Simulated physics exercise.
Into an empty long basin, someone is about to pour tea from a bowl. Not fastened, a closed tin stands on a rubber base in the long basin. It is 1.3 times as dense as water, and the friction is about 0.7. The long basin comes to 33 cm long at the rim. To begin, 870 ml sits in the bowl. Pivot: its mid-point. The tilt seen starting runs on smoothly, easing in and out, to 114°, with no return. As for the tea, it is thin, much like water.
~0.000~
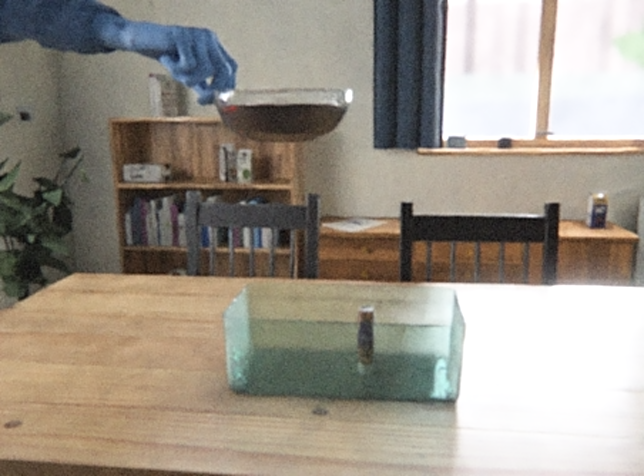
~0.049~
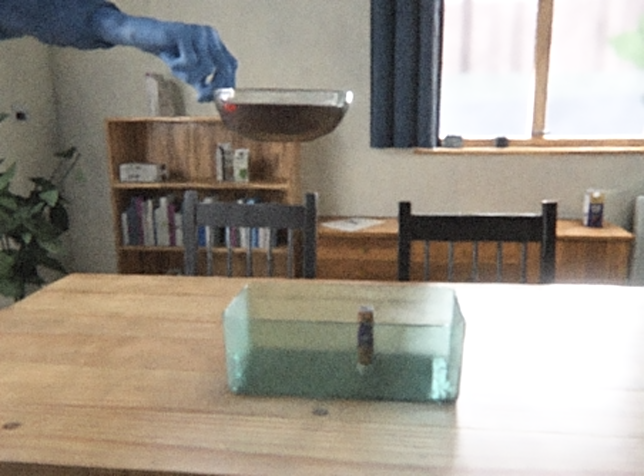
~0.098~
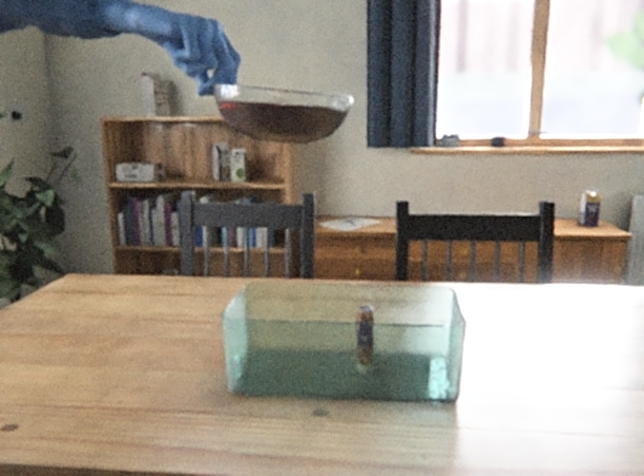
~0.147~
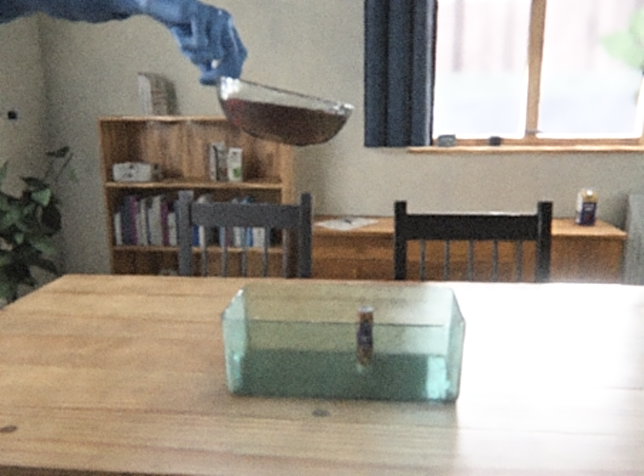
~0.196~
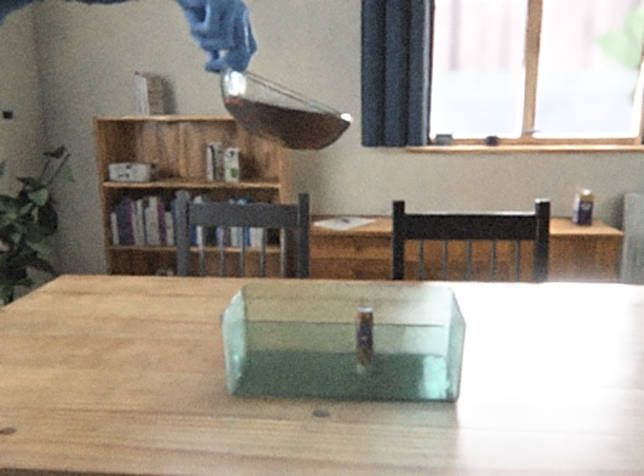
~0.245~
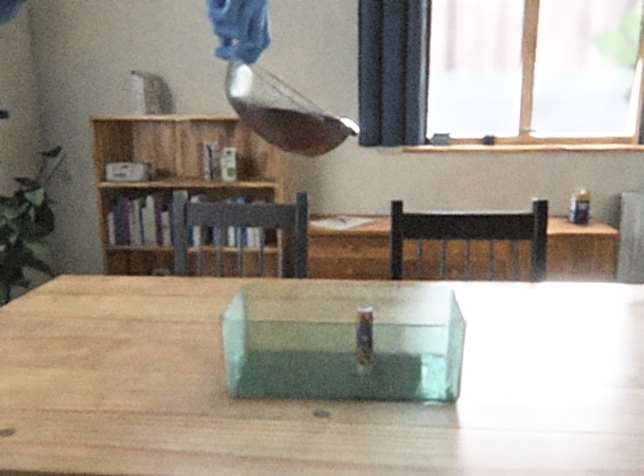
A blue-gloved hand held a clear bowl of dark liquid above a greenish glass basin on a wooden table, then steadily tilted it down to the right until the liquid reached the lip.
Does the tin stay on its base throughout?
No, it goes down.
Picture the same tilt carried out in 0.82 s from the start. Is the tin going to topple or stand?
Outcome - the tin comes down.
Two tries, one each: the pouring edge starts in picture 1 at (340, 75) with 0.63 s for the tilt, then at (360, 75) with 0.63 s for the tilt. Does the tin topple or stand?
Run one: It tumbles. Run two: It tumbles.
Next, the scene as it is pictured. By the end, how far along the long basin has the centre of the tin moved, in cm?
7.5 cm.
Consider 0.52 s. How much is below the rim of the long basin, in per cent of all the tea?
At that time the basin holds about 24 per cent of the liquid.
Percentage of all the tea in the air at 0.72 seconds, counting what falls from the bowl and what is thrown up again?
Roughly 26 %.
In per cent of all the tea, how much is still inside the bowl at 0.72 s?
Close to 0 percent of the total.
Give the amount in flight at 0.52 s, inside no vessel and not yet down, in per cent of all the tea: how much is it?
About 74 per cent.
By 0.52 s the tilt is 102° and 2 per cent is still to pour; the tin stands where it began.
By 0.72 s the tilt is 114° and 0 per cent is still to pour; the tin leans 38°.
By 0.92 s the tilt is 114° and 0 per cent is still to pour; the tin lies on its side.
By 1.15 s the tilt is 114° and 0 per cent is still to pour; the tin lies on its side.
At rest the tin lies on its side.
